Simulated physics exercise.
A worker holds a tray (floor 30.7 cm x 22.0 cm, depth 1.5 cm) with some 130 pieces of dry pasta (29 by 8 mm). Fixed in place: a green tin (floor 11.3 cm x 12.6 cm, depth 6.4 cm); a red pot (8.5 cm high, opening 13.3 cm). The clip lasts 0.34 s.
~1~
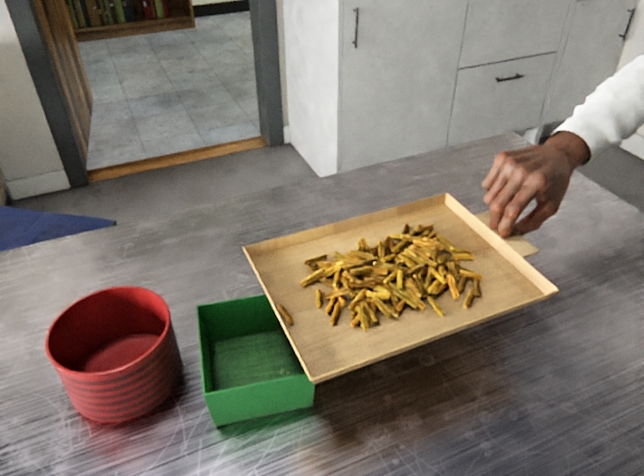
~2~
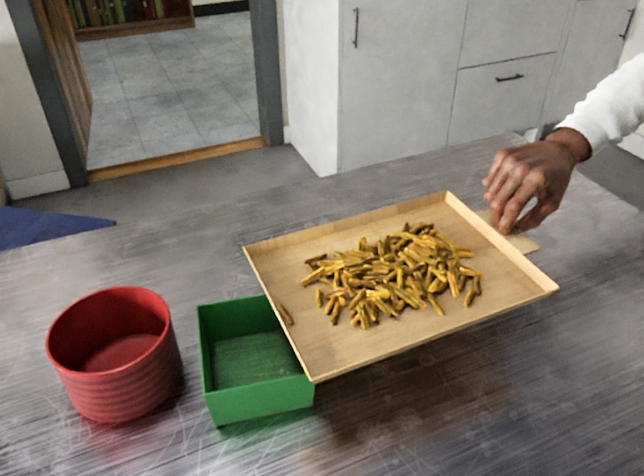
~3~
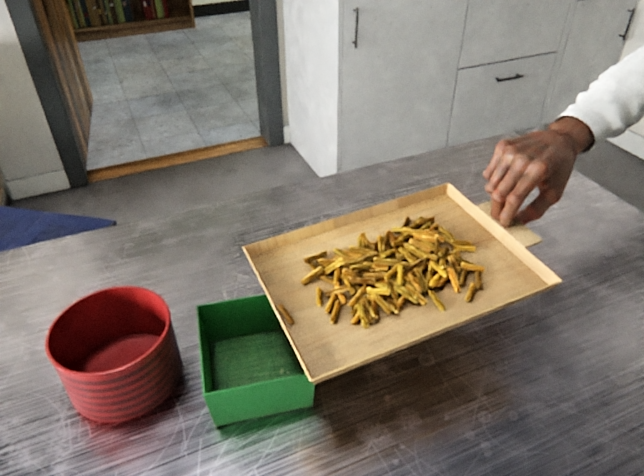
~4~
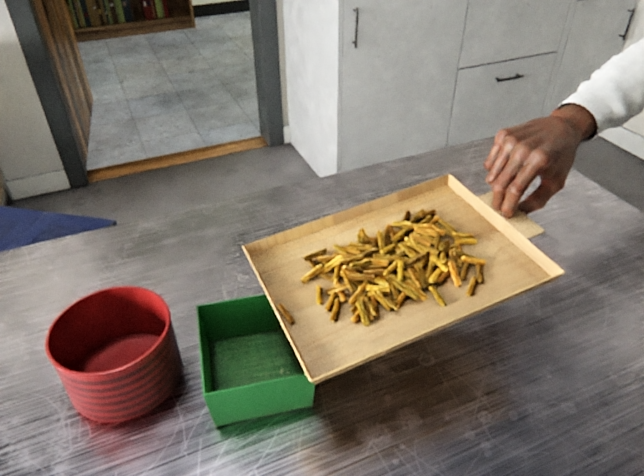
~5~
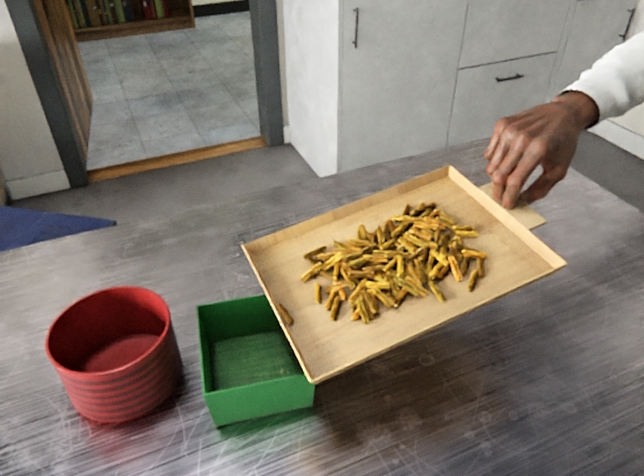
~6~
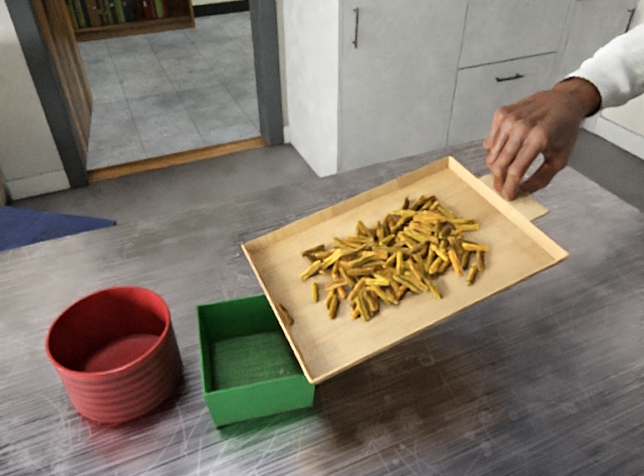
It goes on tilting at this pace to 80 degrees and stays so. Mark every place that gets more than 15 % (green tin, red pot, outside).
In the green tin: Above; in the red pot: Below; outside everything: Above.
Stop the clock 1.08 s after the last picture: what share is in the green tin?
Some 5 per cent.
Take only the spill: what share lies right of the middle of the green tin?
Some 40 per cent.
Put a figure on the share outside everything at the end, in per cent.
About 30 per cent.
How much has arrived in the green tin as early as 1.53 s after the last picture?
Near 25 per cent so far.
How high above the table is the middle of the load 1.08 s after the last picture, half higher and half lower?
Roughly 12 cm.
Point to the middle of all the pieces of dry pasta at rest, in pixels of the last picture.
At about (257, 391).
Then, 0.59 s after the last picture, tilt 34 degrees; tray 100 %; middle of all pieces near (338, 265).
Then, 1.08 s after the last picture, tilt 54 degrees; tray 90 %, green tin 5 %; middle of all pieces near (299, 298).
Then, 1.53 s after the last picture, tilt 71 degrees; outside 5 %, tray 65 %, green tin 25 %; middle of all pieces near (282, 323).
Then, 1.96 s after the last picture, tilt 80 degrees; outside 30 %, tray 5 %, green tin 65 %; middle of all pieces near (257, 386).
In the end, outside 30 %, tray 0 %, green tin 70 %, red pot 0 %.
